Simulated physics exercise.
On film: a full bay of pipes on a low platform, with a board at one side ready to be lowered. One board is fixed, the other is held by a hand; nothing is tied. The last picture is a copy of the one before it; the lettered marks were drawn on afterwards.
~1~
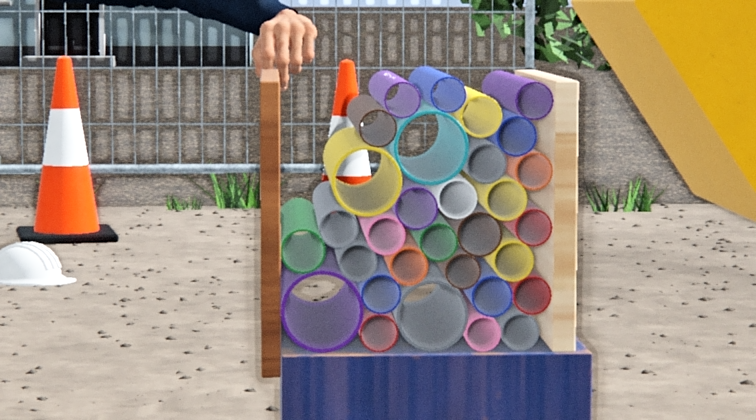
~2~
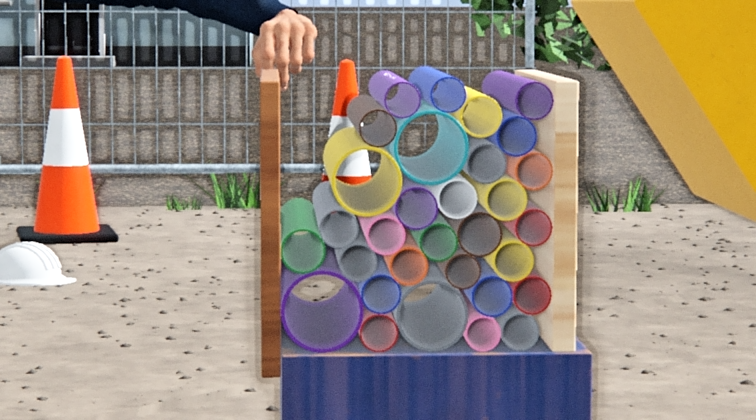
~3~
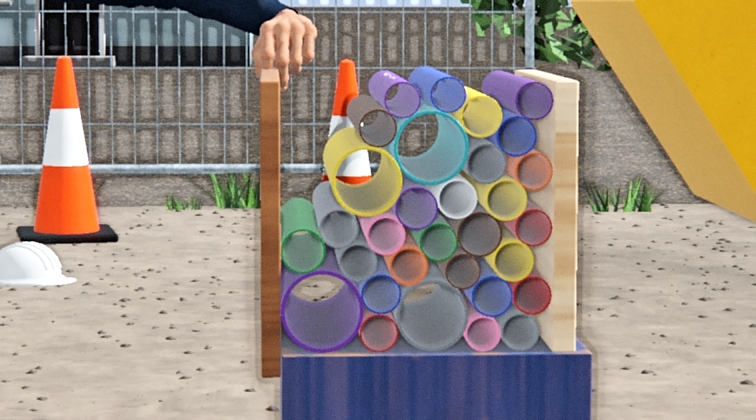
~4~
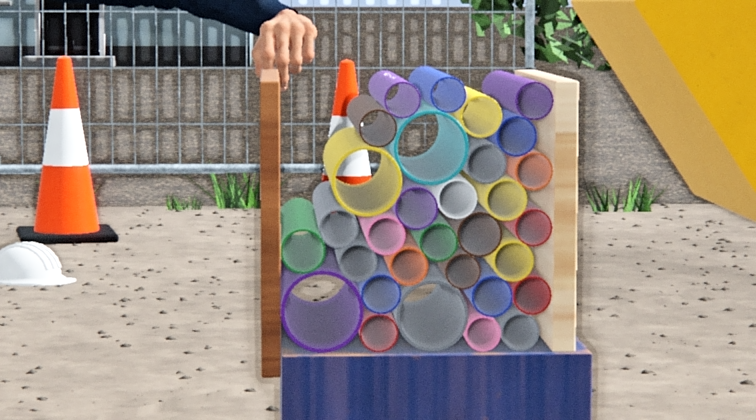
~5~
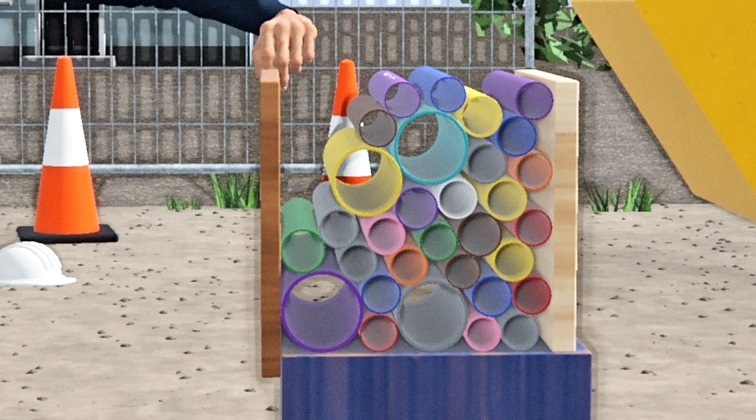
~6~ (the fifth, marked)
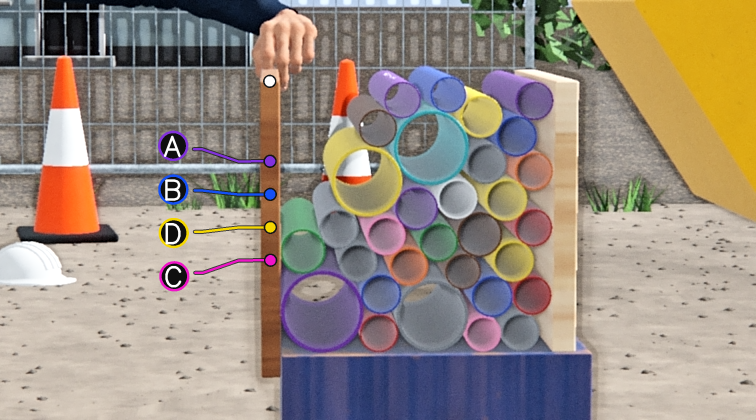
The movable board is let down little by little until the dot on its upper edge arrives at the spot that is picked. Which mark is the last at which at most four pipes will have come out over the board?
The lowest mark that will do is C.
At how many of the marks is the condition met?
The number is four.
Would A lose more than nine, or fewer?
It loses fewer than nine.
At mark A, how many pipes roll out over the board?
It comes to none.
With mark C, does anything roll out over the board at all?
At C: No.
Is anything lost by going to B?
No.
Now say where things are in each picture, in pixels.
In the first picture, a green pipe (303, 251); a pink pipe (386, 235); a yellow pipe (367, 181).
In the second picture, a yellow pipe (367, 181); a blue pipe (516, 136).
In the third picture, a purple pipe (535, 101); side board (270, 209).
In the fourth picture, a purple pipe (322, 311).
In the fifth picture, a green pipe (303, 251); a pink pipe (386, 235); a yellow pipe (367, 181).
On the marked copy, A at (270, 161); B at (270, 194); C at (270, 260); D at (270, 228); the white dot at (269, 81).
Following C. Soon after the start, top of the board (280, 159).
Later, top of the board (280, 247).
In the end, top of the board (281, 259), none out over the board.
As for the rest, A none out over the board; B none out over the board; D none out over the board.
